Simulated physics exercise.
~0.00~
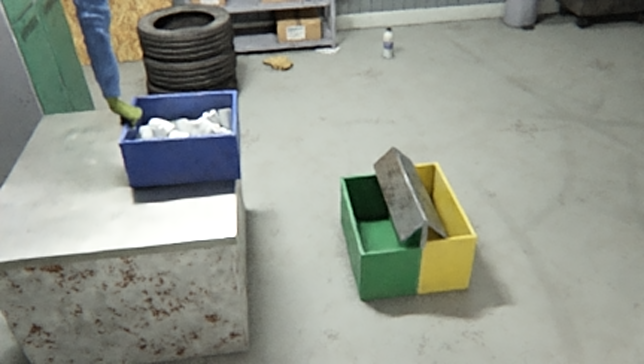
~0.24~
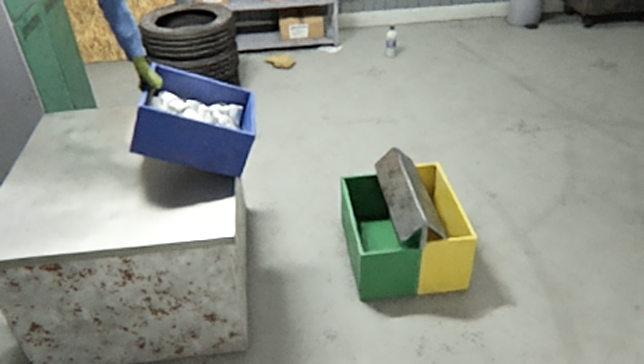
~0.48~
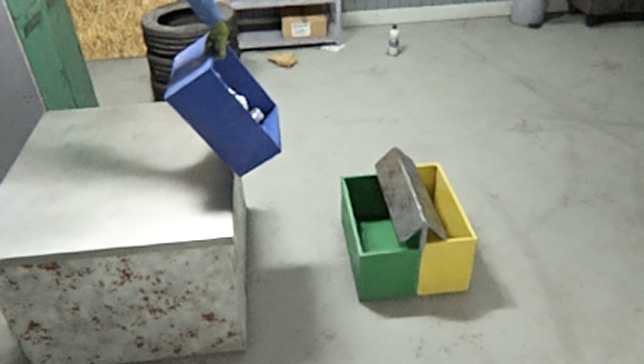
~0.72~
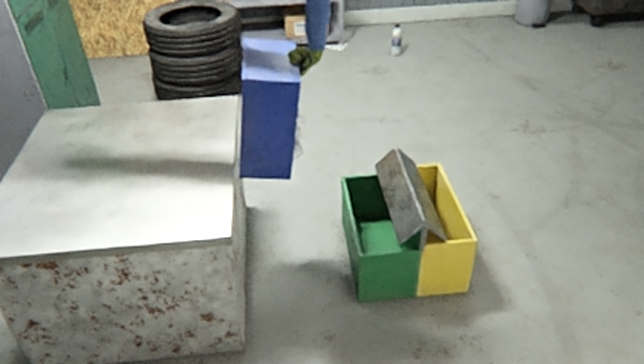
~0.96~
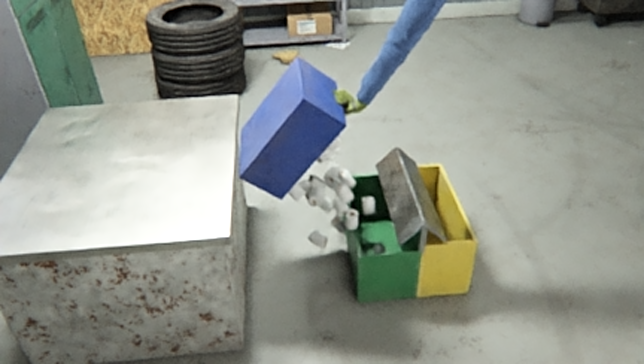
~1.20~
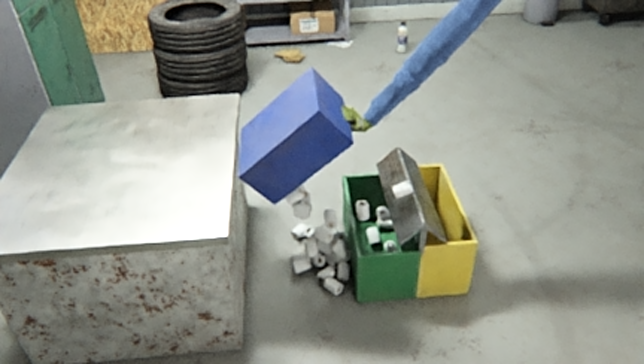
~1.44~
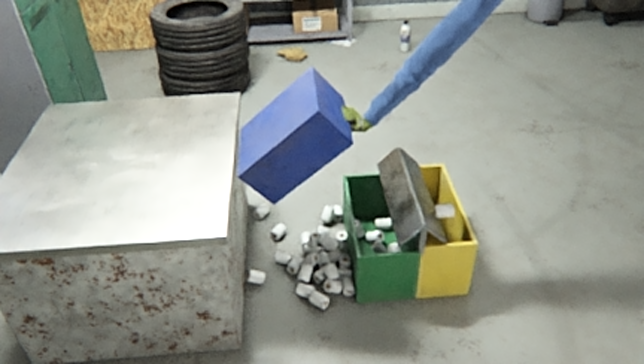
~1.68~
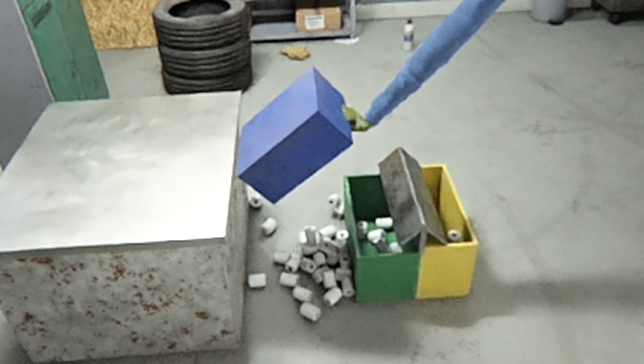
A gloved hand tips a blue box of paper rolls, spilling most beside the green box.
